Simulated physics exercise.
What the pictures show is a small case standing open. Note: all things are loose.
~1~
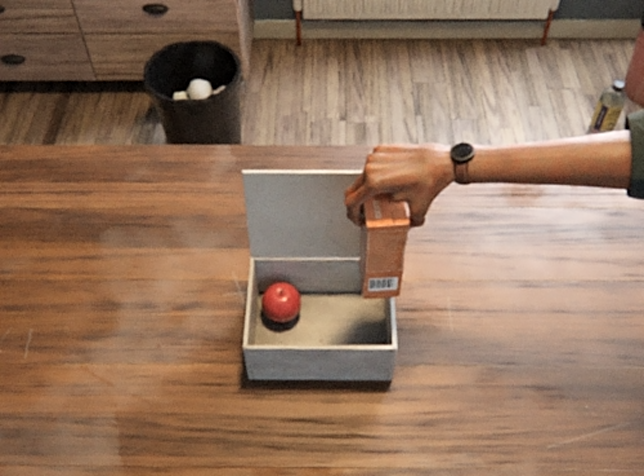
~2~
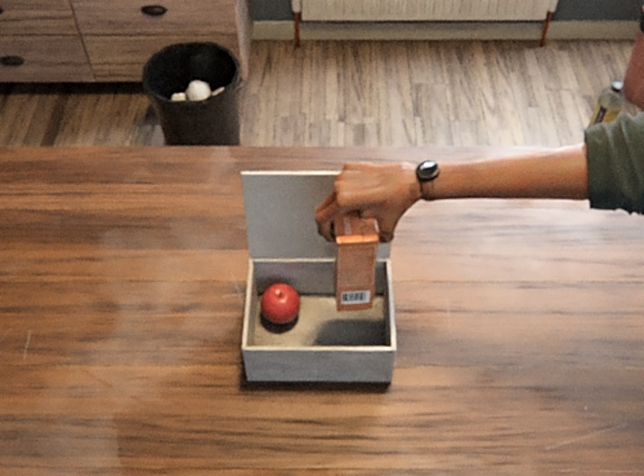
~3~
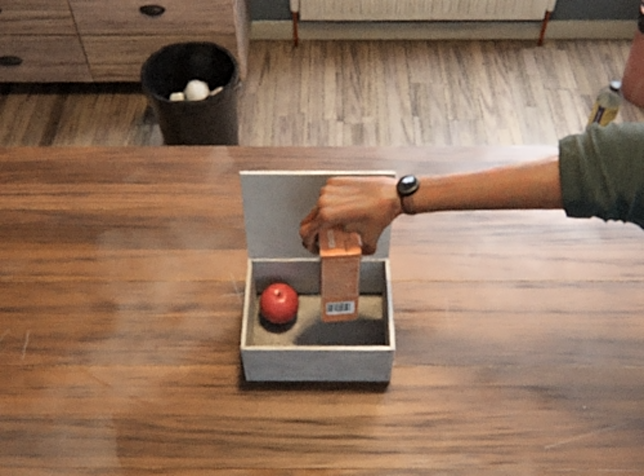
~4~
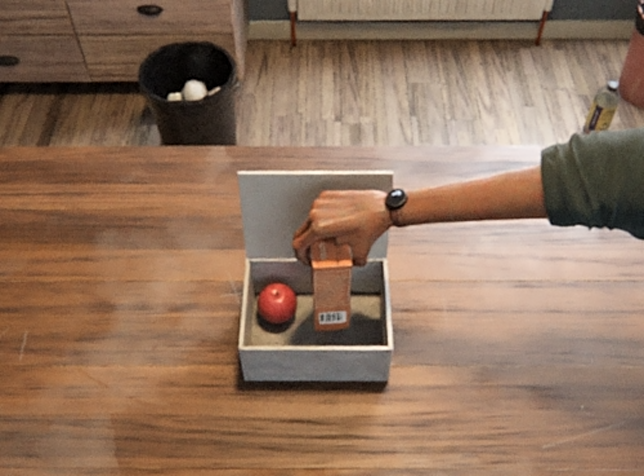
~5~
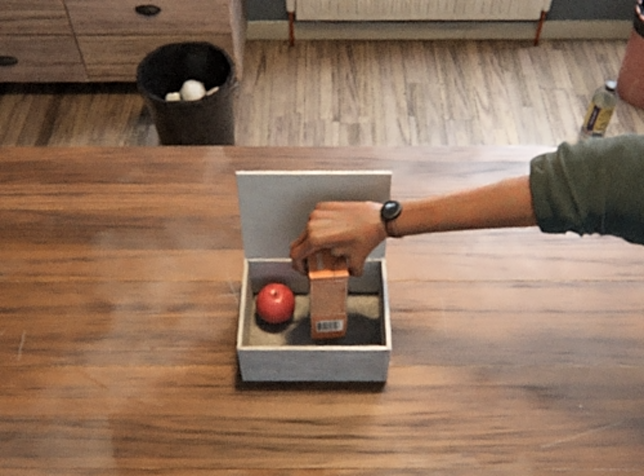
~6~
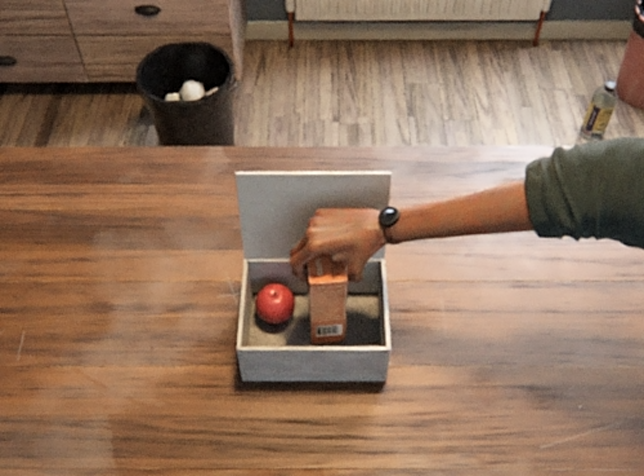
A hand with a dark watch and green sleeve, reaching in from the right, lowers an orange carton leftward and down into a small open grey case until it stands inside, still gripped. The case sits on a brown wooden table seen from above and in front, a red apple at its left. Behind are a dark bin, drawers and a radiator, while the view shifts very slightly.
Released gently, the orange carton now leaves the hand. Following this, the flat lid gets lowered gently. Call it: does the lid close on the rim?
My call is that it fails to close.
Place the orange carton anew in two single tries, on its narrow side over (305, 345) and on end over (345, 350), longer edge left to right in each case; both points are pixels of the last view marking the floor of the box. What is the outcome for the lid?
So, first it fits down fine, then it won't go down.
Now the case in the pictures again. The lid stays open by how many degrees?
Close to 25 degrees.
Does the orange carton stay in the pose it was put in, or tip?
In the end, it winds up askew.
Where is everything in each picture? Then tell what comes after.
In the first picture, coming down; orange carton (382, 248); red apple (282, 302).
In the second picture, coming down; orange carton (354, 262); red apple (281, 304).
In the third picture, coming down; orange carton (338, 274); red apple (279, 303).
In the fourth picture, coming down; orange carton (331, 284); red apple (277, 303).
In the fifth picture, coming down; orange carton (327, 294); red apple (276, 304).
In the sixth picture, in place under the hand; orange carton (327, 299); red apple (275, 304).
Then, 1.50 s later than the last frame, lid 65° above the rim.
Then, 2.40 s later than the last frame, lid 33° above the rim; orange carton tilted by 29° near (330, 323).
When it is over, lid 26° above the rim; lying over in the box, orange carton; red apple as before. End places, in pixels of the last picture, orange carton near (333, 321).
